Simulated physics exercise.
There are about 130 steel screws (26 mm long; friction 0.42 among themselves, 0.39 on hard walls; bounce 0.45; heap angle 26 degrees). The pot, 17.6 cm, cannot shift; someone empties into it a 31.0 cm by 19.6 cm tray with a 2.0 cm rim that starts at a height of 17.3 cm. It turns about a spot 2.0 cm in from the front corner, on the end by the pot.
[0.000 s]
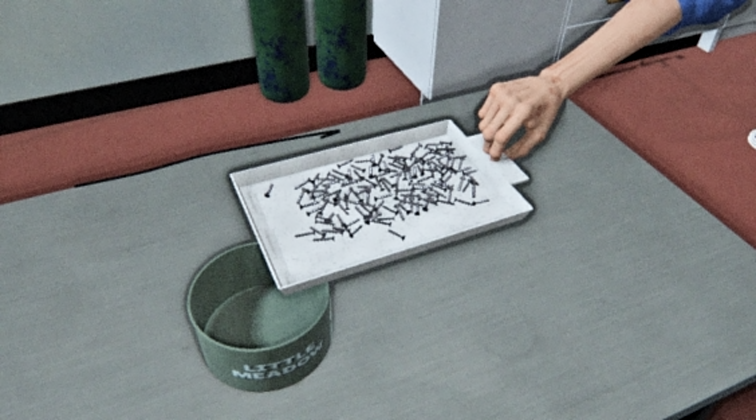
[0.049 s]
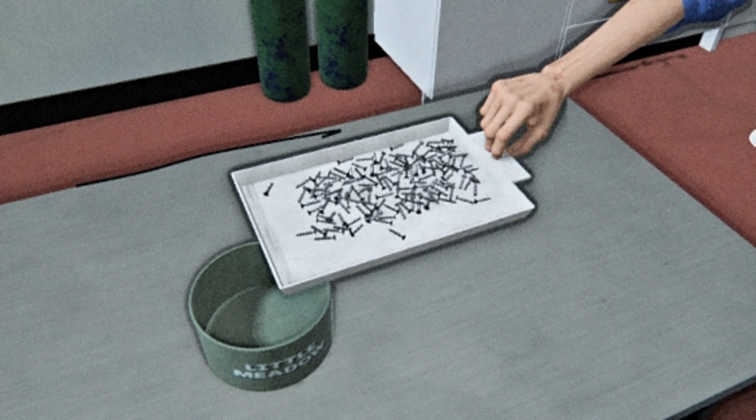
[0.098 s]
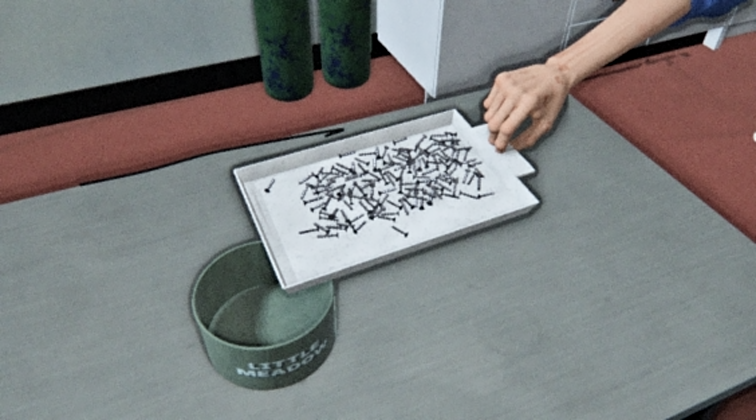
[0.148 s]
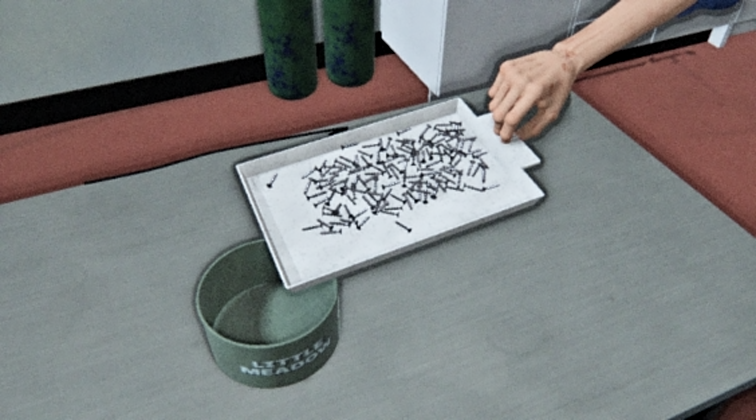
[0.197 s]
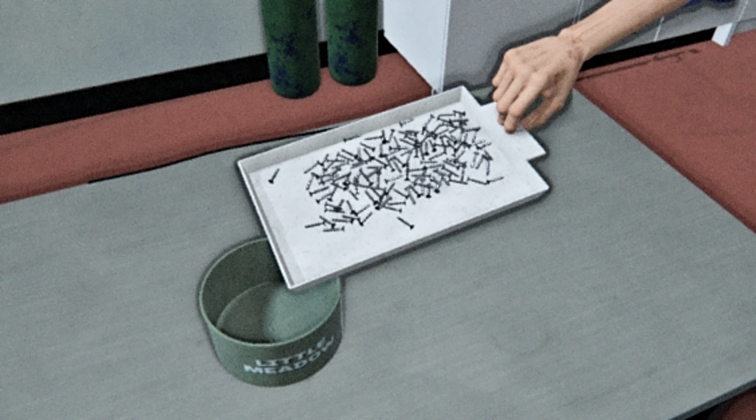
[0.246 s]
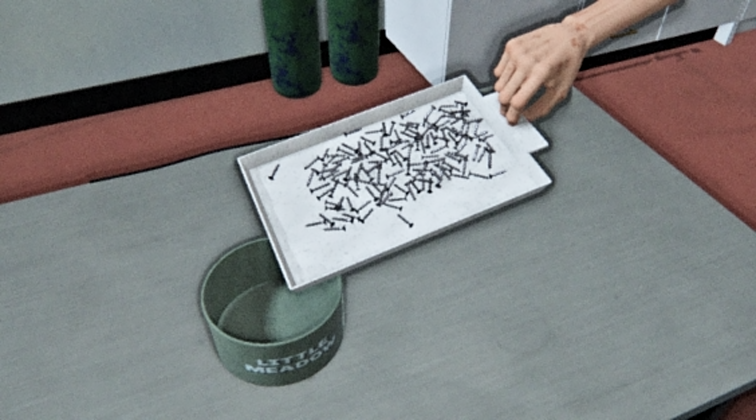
On a grey table, a hand gripped the right end of a white tray scattered with dark screws and slowly raised that end, while the left end stayed low over a green pot.
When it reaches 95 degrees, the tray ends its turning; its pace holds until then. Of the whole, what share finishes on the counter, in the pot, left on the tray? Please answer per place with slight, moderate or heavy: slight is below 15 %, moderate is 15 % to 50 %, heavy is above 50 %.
Per place: Counter heavy, pot slight, left on the tray slight.
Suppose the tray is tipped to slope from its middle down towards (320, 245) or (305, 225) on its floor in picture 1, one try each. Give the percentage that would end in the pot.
Near 55 and 80 percent, in that order.
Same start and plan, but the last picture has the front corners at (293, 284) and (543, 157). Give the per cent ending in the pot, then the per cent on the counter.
Pot 10 % / counter 90 %.
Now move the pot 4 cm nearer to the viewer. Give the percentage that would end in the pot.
In that case about 75 percent would end up there.
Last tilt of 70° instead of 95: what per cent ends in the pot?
Pot share: About 5 per cent.
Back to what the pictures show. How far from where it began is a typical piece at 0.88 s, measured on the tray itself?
About 16 cm.
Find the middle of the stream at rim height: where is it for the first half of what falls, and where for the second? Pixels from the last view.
The first half passes near (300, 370) and the second half near (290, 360).
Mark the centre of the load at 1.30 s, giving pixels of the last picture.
Approximately (295, 347) in the last view.
Then, at 0.88 s, tilt 51 degrees; the tray holds 95 %, the pot 0 %.
Then, at 1.30 s, tilt 77 degrees; the tray holds 40 %, the pot 5 %.
After 1.80 s, tilt 95 degrees; the tray holds 0 %, the pot 5 %.
At rest (2.4 s), counter 95 %, pot 5 %, tray 0 %.
